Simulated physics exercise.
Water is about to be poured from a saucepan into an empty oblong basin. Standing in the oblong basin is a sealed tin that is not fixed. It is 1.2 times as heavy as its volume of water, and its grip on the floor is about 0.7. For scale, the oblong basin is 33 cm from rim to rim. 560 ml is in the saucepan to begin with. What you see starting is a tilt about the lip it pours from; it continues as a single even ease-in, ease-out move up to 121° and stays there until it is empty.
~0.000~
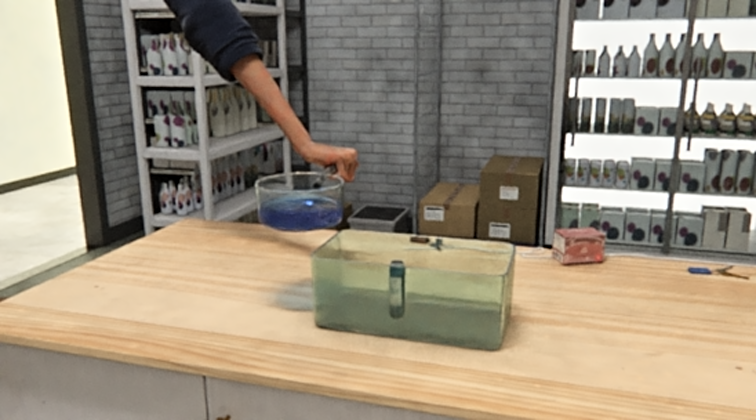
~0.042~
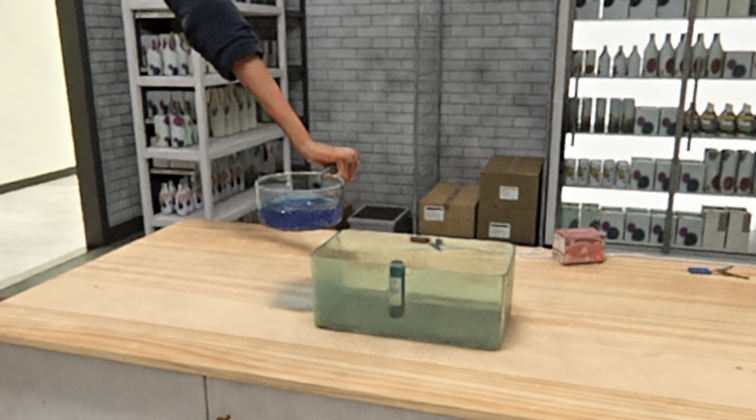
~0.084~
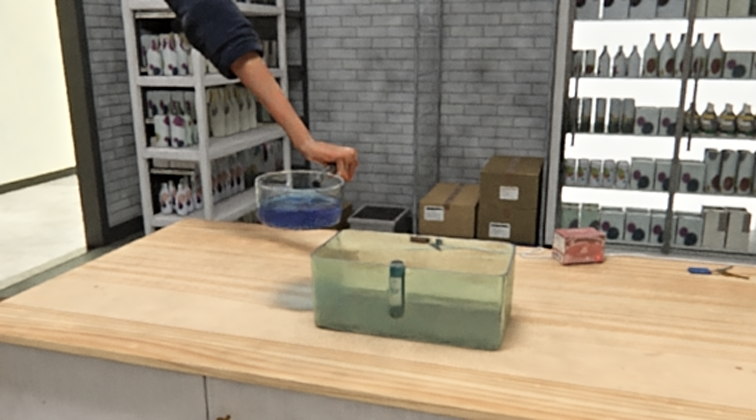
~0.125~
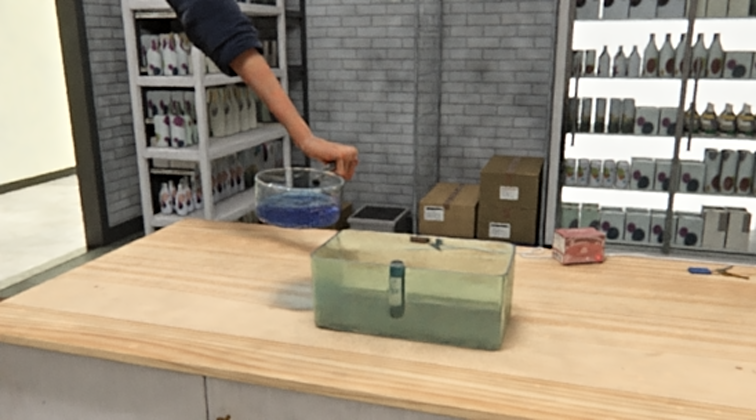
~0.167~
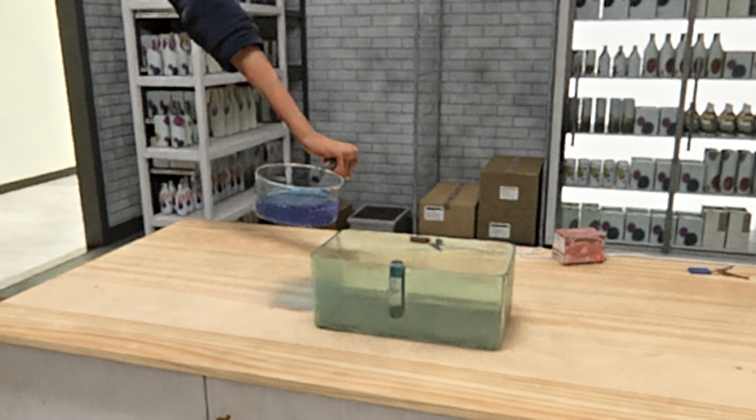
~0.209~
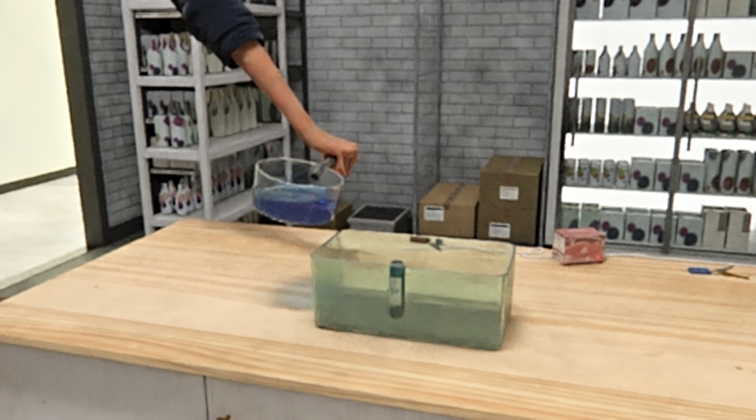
In a shop-like room with grey brick walls and stocked shelves, a pale wooden table is seen from slightly above by a still camera. A dark-sleeved arm holds a clear pan of blue liquid at left, beside a greenish see-through oblong basin, with brown boxes and a red box behind. The hand tilts the pan gradually rightward, slowly at first, then faster.
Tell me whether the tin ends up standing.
It ends up tipped over.
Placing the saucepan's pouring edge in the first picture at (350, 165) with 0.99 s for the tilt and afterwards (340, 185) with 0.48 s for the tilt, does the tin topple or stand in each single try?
Try 1: Still standing; try 2: Tipped over.
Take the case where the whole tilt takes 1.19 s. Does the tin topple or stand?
Result: Tin tipped over.
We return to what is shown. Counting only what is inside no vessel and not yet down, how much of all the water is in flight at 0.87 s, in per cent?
Near 18 per cent, I'd say.
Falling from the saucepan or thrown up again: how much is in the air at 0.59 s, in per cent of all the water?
Roughly 36 percent.
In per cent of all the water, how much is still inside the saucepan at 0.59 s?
Roughly 62 per cent.
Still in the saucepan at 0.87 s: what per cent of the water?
5 per cent or thereabouts.
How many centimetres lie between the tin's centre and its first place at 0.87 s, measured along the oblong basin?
Centre to centre, close to 0 cm.
Then, 0.59 s in, the tilt is 80° and 63 per cent is still to pour; the tin stands where it began.
Then, 0.87 s in, the tilt is 117° and 5 per cent is still to pour; the tin stands where it began.
Then, 1.16 s in, the tilt is 121° and 0 per cent is still to pour; the tin lies on its side.
Then, 1.48 s in, the tilt is 121° and 0 per cent is still to pour; the tin lies on its side.
Finally, the tin lies on its side.
